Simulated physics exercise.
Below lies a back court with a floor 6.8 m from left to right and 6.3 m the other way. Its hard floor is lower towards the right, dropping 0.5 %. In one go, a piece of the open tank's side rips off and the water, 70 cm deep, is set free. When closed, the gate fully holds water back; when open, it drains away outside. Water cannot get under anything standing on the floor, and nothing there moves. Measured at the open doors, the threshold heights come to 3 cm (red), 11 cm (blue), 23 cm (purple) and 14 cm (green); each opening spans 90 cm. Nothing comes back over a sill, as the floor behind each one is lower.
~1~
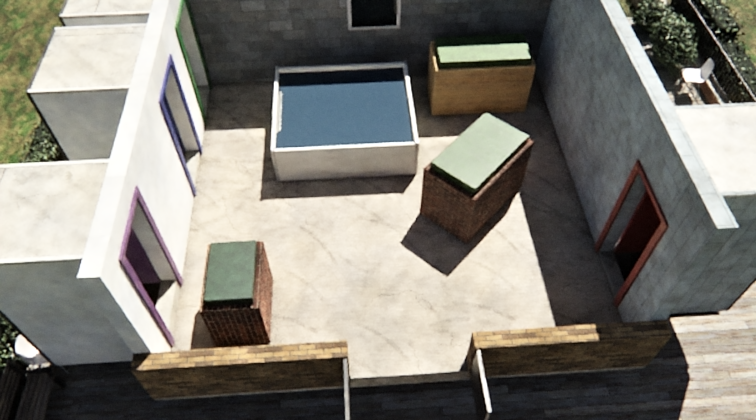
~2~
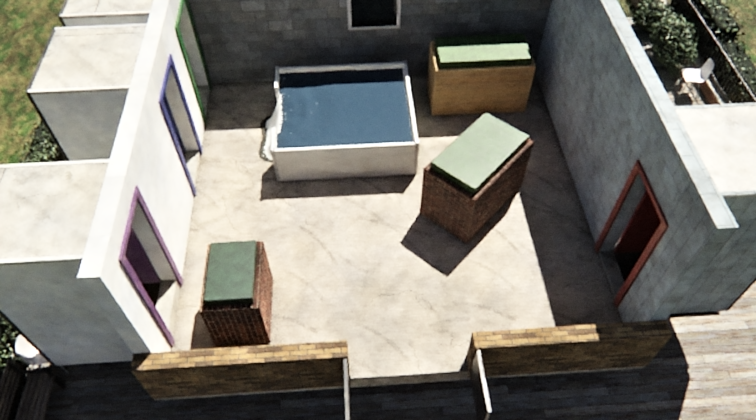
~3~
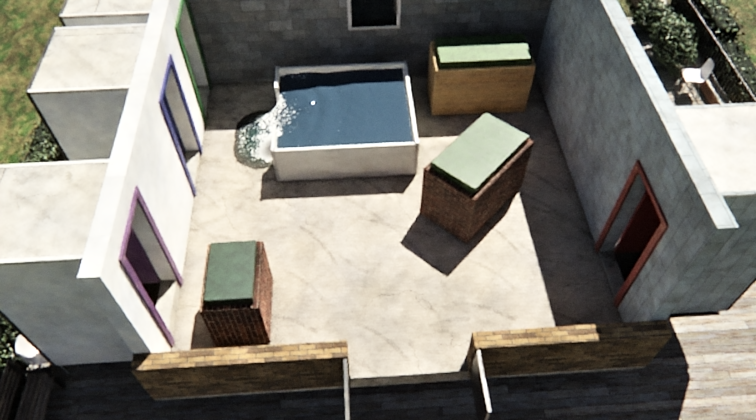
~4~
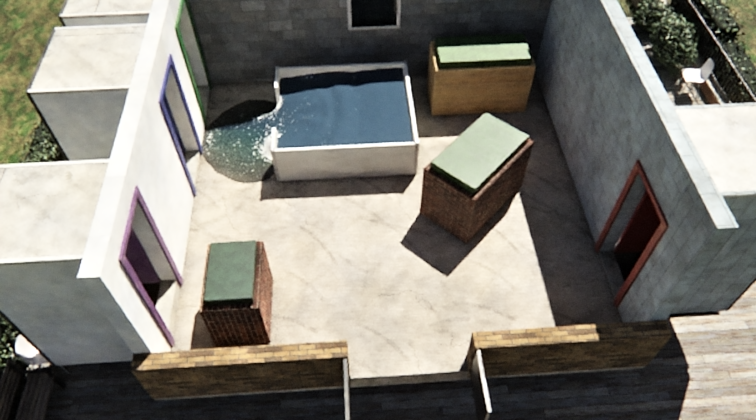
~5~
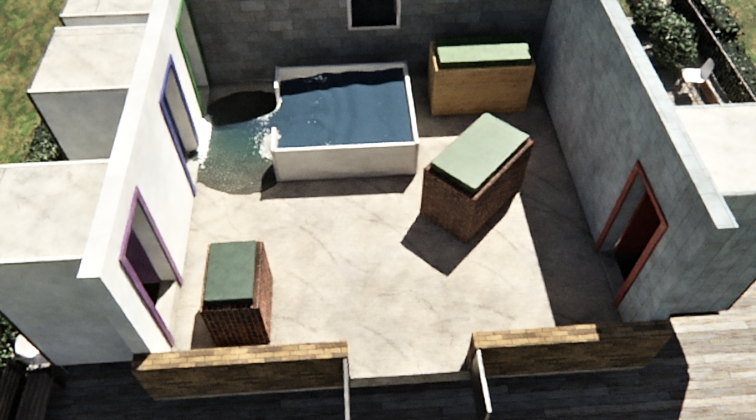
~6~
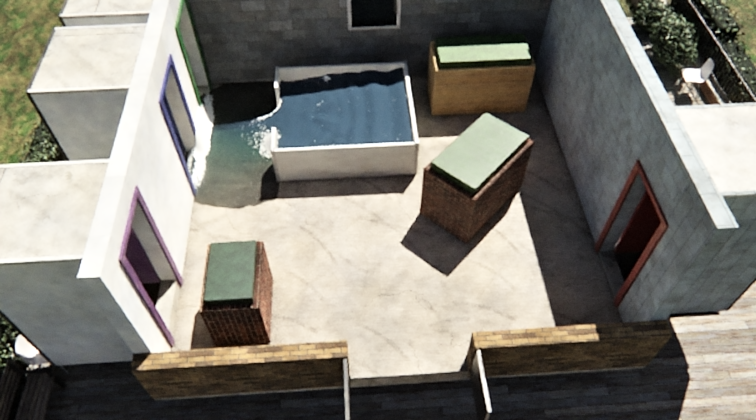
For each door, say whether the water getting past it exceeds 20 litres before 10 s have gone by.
By that time: The red door exceeds 20 litres; the blue door exceeds 20 litres; the purple door stays at or below 20 litres; the green door exceeds 20 litres.
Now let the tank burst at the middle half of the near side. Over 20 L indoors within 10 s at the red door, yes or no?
Against the limit, red exceeds it.
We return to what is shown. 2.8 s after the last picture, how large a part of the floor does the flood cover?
Close to 40 in a hundred.
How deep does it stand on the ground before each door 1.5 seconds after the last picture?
Red 0 cm, blue 31 cm, purple 5 cm, green 33 cm.
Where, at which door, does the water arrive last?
I'd say the red one.
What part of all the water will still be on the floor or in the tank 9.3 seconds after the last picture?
Close to 78 in a hundred remains.
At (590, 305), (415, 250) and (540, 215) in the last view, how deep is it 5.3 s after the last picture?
Spot one 1 cm, spot two 2 cm, spot three 1 cm.
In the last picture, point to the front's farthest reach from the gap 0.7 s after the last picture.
I'd put it near pixel (183, 276) of the last picture.
Then, 0.7 s after the last picture water covers 15 % of the floor and is deepest (52 cm) near (211, 89); red door not reached, blue door 32 cm at the sill, 65 L in, purple door not reached, green door 28 cm at the sill, 22 L in.
Then, 1.5 s after the last picture water covers 25 % of the floor and is deepest (46 cm) near (211, 89); red door not reached, blue door 31 cm at the sill, 175 L in, purple door 5 cm at the sill, 0 L in, green door 33 cm at the sill, 97 L in.
Then, 2.8 s after the last picture water covers 40 % of the floor and is deepest (32 cm) near (211, 89); red door not reached, blue door 23 cm at the sill, 289 L in, purple door 5 cm at the sill, 0 L in, green door 25 cm at the sill, 190 L in.
Then, 5.3 s after the last picture water covers 80 % of the floor and is deepest (22 cm) near (211, 89); red door not reached, blue door 17 cm at the sill, 388 L in, purple door 17 cm at the sill, 0 L in, green door 19 cm at the sill, 256 L in.
Then, 9.3 s after the last picture water covers 95 % of the floor and is deepest (16 cm) near (533, 75); red door 12 cm at the sill, 76 L in, blue door 10 cm at the sill, 419 L in, purple door 11 cm at the sill, 0 L in, green door 12 cm at the sill, 269 L in.
